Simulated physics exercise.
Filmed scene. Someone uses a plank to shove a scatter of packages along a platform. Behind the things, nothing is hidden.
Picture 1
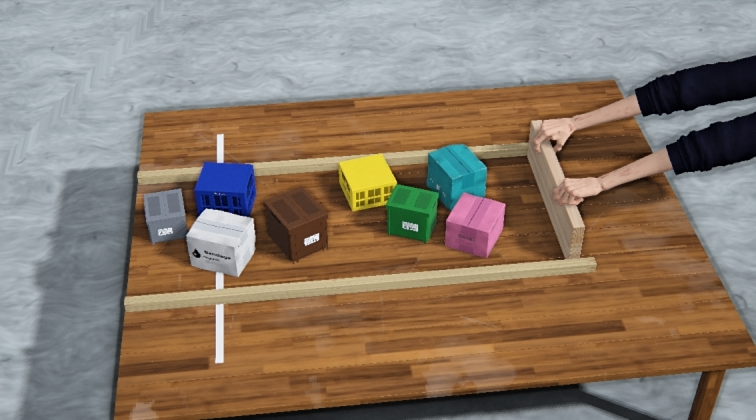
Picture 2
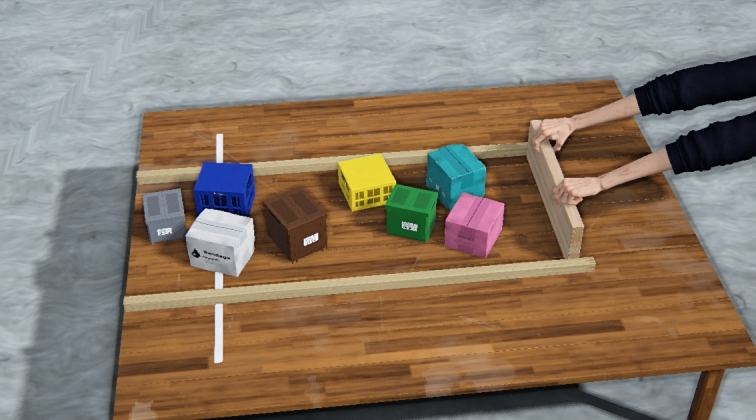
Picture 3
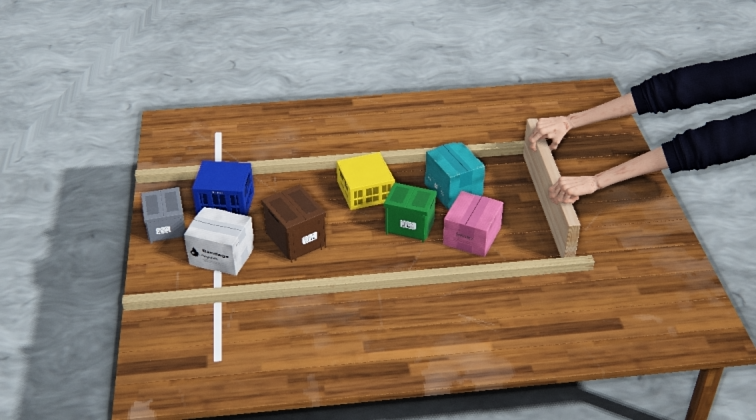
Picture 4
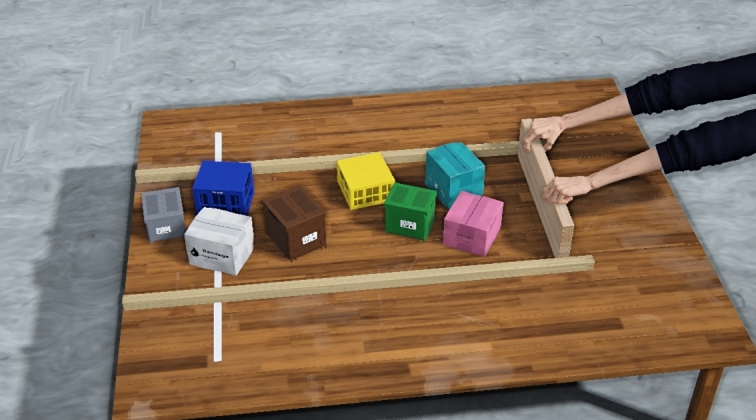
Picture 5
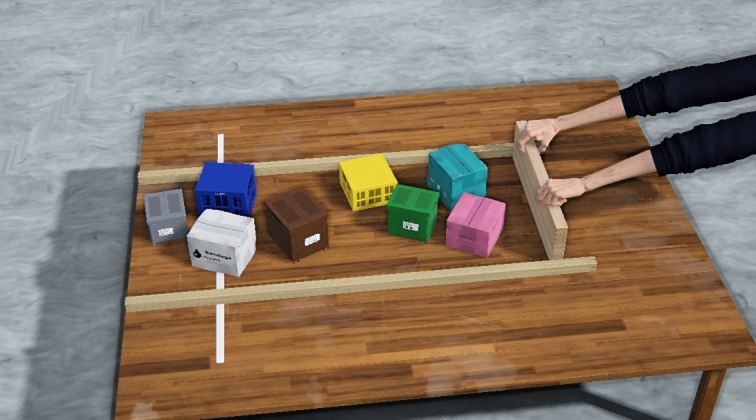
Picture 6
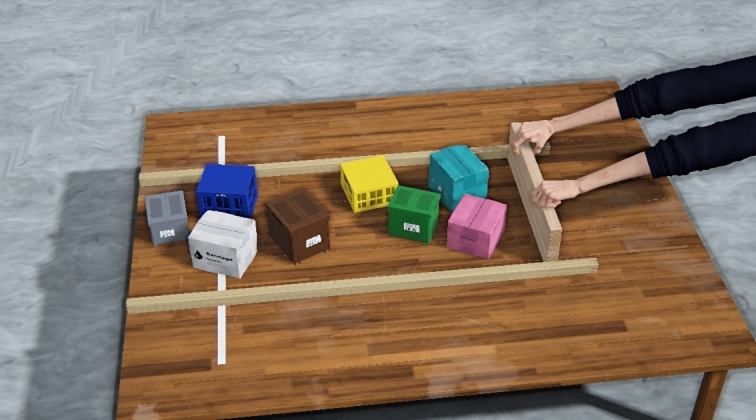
At the start, two hands hold a wooden plank upright at the right of a scatter of colourful boxes and crates, between two rails on a wooden table. The hands then slide the plank a short way left, towards the pink and turquoise boxes, while the packages stay in place.
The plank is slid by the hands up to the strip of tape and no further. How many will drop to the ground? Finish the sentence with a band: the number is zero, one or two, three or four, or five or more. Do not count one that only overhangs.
The number is three or four.
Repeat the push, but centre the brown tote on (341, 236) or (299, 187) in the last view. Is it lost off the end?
Note, in order: Ends up still on; drops.
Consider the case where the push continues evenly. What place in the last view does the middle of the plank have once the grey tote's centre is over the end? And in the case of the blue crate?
The middle would be close to (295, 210) and then close to (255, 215).
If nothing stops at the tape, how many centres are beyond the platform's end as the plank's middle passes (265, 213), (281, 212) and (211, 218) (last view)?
Per position: 2 / 2 / 4.
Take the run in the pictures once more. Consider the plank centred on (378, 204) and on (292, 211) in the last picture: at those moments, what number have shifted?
I get 6 at the one place and 8 at the other.
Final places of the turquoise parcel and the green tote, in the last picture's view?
In the last picture, roughly (199, 195) and (150, 250).
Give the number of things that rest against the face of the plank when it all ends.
2 in contact.
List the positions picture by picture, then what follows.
The first picture shows grey tote (166, 217); white box (222, 242); blue crate (226, 192); plank (554, 189); tape (220, 234).
The second picture shows white box (221, 242); yellow crate (367, 182).
The third picture shows blue crate (224, 191); turquoise parcel (454, 175).
The fourth picture shows grey tote (164, 215); pink box (473, 223).
The fifth picture shows white box (223, 242); green tote (413, 214).
The sixth picture shows grey tote (168, 218); white box (224, 244); blue crate (228, 194); plank (533, 191); tape (222, 236).
Soon after, none off yet; grey tote at rest near (168, 218); white box at rest near (224, 244); blue crate at rest near (228, 194).
Then, none off yet; grey tote at rest near (167, 219); white box moved about its own width near (162, 249); blue crate moved a little near (212, 198).
At rest, the number that fall off is three or four; fallen, brown tote, blue crate, white box and grey tote.
